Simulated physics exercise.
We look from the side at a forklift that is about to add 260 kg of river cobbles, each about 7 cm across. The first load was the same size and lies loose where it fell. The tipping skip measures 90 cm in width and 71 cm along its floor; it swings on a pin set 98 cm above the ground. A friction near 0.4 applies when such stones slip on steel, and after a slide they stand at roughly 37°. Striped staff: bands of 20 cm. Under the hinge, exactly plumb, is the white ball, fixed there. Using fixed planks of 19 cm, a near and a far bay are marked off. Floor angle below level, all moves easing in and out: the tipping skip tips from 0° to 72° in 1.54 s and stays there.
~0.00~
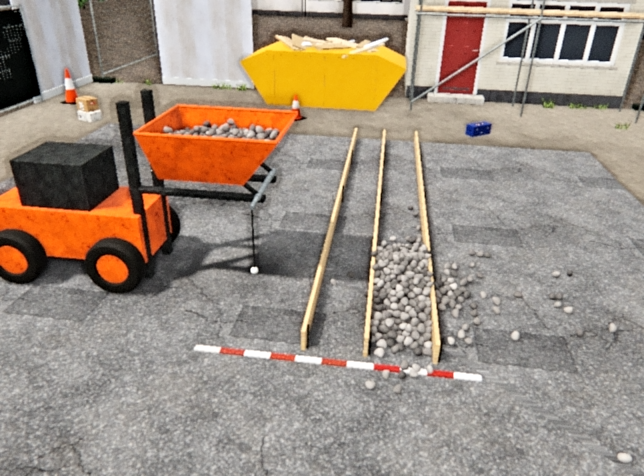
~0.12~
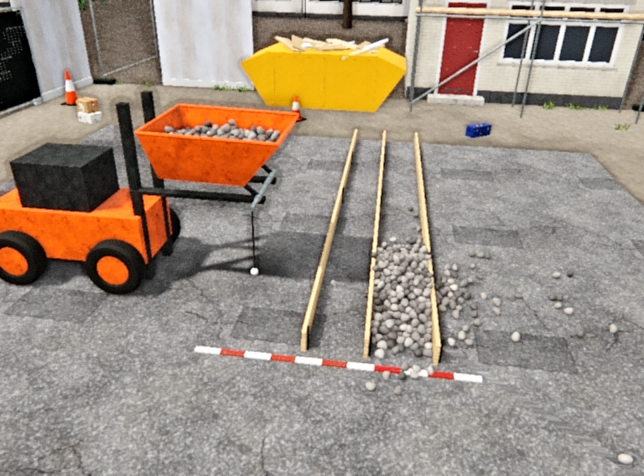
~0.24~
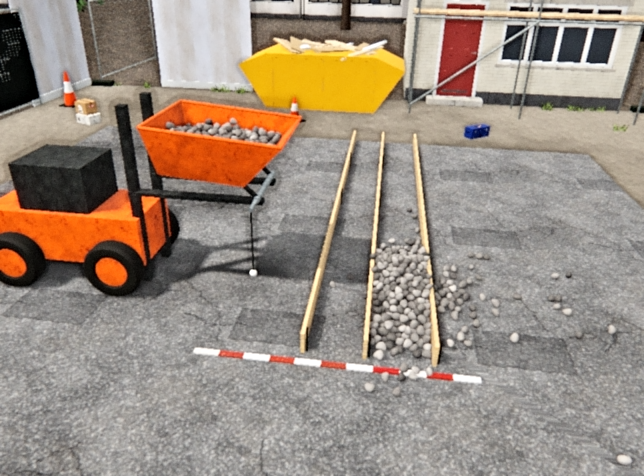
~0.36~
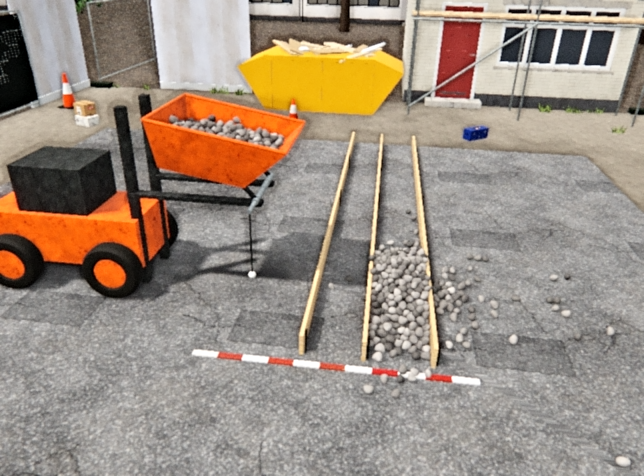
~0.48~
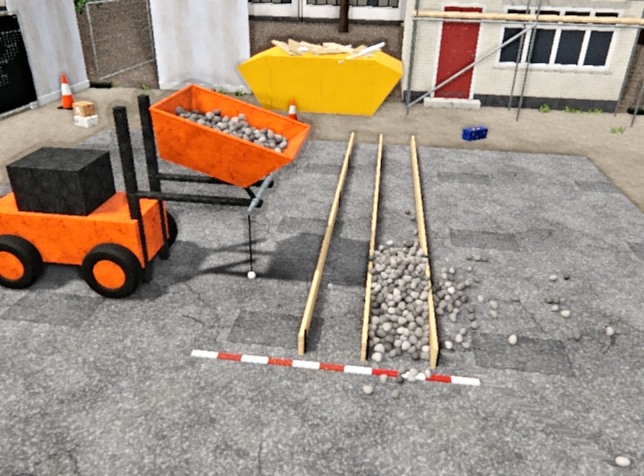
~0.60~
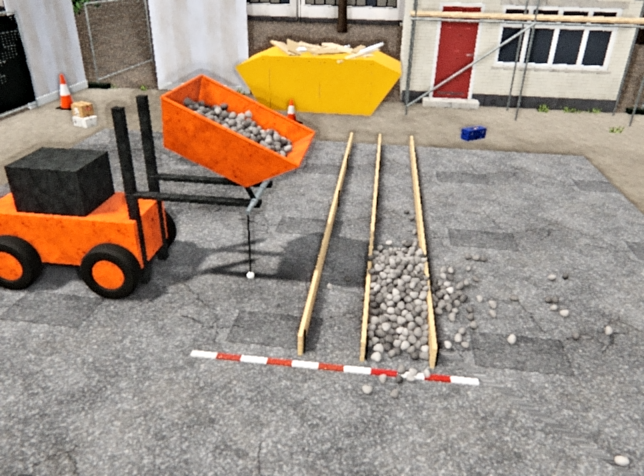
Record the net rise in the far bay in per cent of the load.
Net rise: About 37 %.
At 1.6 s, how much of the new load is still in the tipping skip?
I'd say about 60 per cent.
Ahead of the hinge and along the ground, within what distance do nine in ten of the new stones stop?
I'd estimate about 130 cm.
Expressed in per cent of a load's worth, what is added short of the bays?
Approximately 0 parts per hundred.
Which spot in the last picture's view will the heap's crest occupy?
Somewhere close to (390, 264).
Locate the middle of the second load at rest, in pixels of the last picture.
Near (362, 281).
After 1.2 s the floor is at 61°; in per cent of one load, 100 in the tipping skip, 0 in the near bay, 90 in the far bay, 10 past the last board; the foremost stones are at (592, 319).
After 1.6 s the floor is at 72°; in per cent of one load, 61 in the tipping skip, 30 in the near bay, 99 in the far bay, 10 past the last board; the foremost stones are at (592, 319).
After 2.0 s the floor is at 72°; in per cent of one load, 28 in the tipping skip, 37 in the near bay, 125 in the far bay, 10 past the last board; the foremost stones are at (592, 319).
After 4.3 s the floor is at 72°; in per cent of one load, 0 in the tipping skip, 60 in the near bay, 127 in the far bay, 14 past the last board; the foremost stones are at (592, 319). Net gain in the far bay, 37.
